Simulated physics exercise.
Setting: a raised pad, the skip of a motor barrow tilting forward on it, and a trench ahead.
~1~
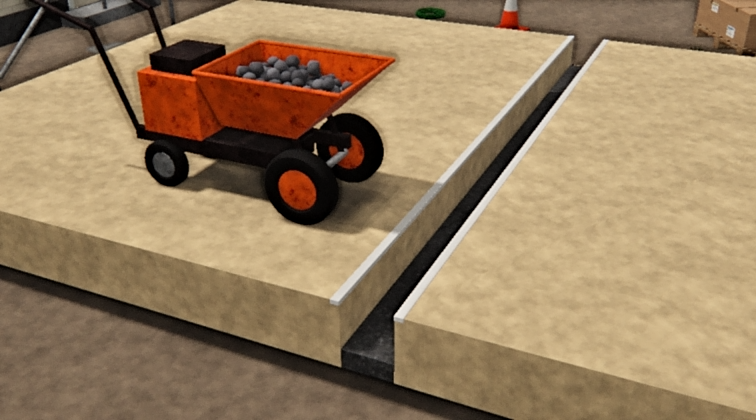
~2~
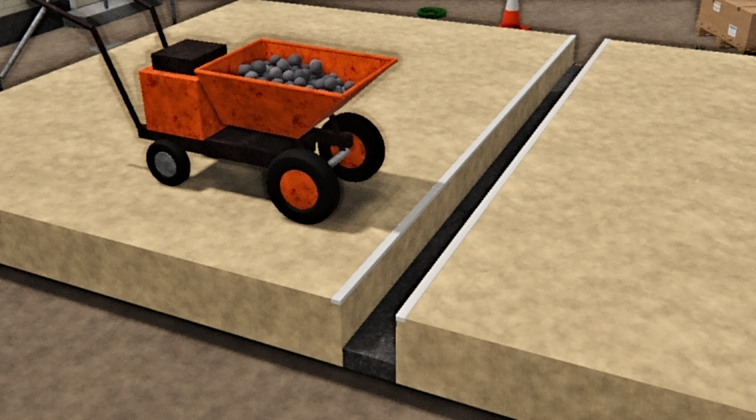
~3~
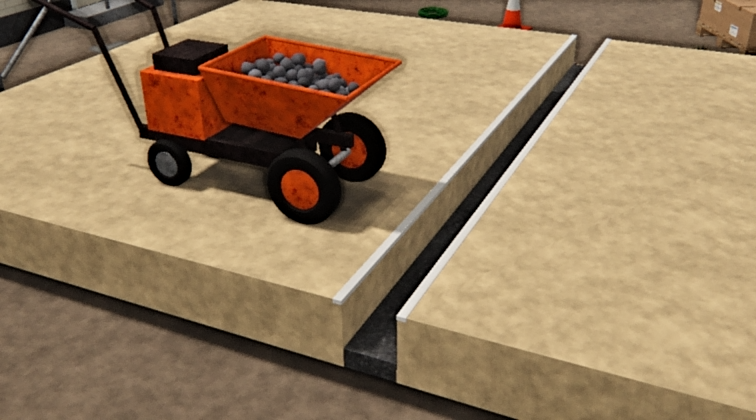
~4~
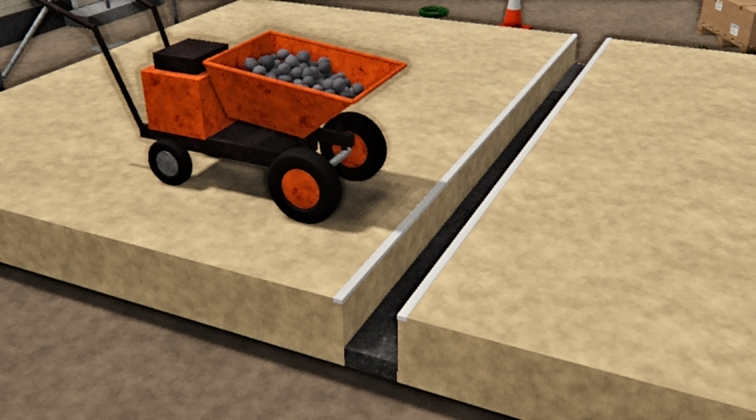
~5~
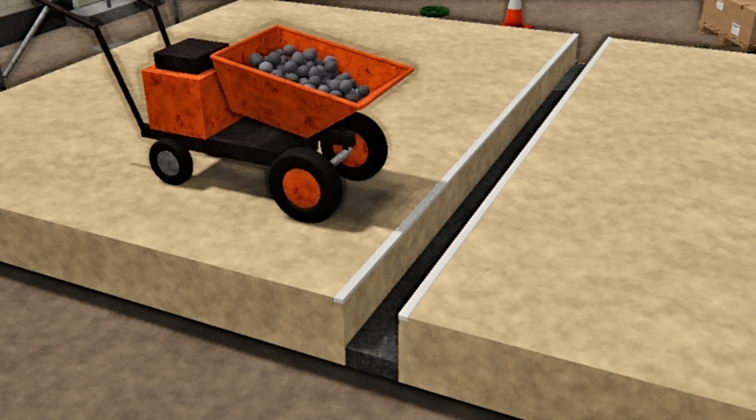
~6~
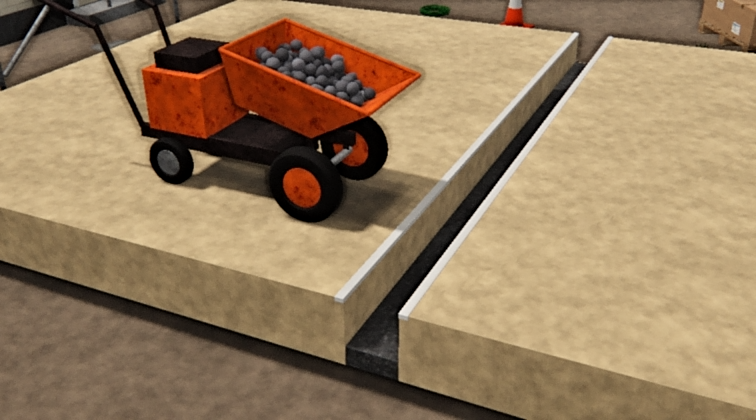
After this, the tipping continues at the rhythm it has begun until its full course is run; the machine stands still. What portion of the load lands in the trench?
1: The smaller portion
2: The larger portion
Option 2: The larger portion.
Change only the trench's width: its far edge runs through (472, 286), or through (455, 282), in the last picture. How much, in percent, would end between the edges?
First one: 100 per cent; second one: 100 per cent.
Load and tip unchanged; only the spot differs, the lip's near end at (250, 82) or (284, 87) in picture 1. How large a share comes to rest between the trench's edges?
You'd get around 20 in a hundred, then 40 in a hundred.
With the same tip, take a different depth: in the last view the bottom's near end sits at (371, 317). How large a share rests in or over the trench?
Estimate: Approx. 30 in a hundred.
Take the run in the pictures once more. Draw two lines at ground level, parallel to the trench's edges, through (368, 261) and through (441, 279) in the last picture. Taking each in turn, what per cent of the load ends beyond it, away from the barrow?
Estimate, first then second: 100 %, 20 %.
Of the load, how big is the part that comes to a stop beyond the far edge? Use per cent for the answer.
About 20 %.
Soon, skip tipped steeply; all in the skip.
A while on, skip tipped right over; about two thirds in the skip; about a quarter in or heaped over the trench; a small part beyond it.
Towards the end, skip tipped right over; most in or heaped over the trench; about a quarter beyond it.
Finally, skip tipped right over; most in or heaped over the trench; about a quarter beyond it.
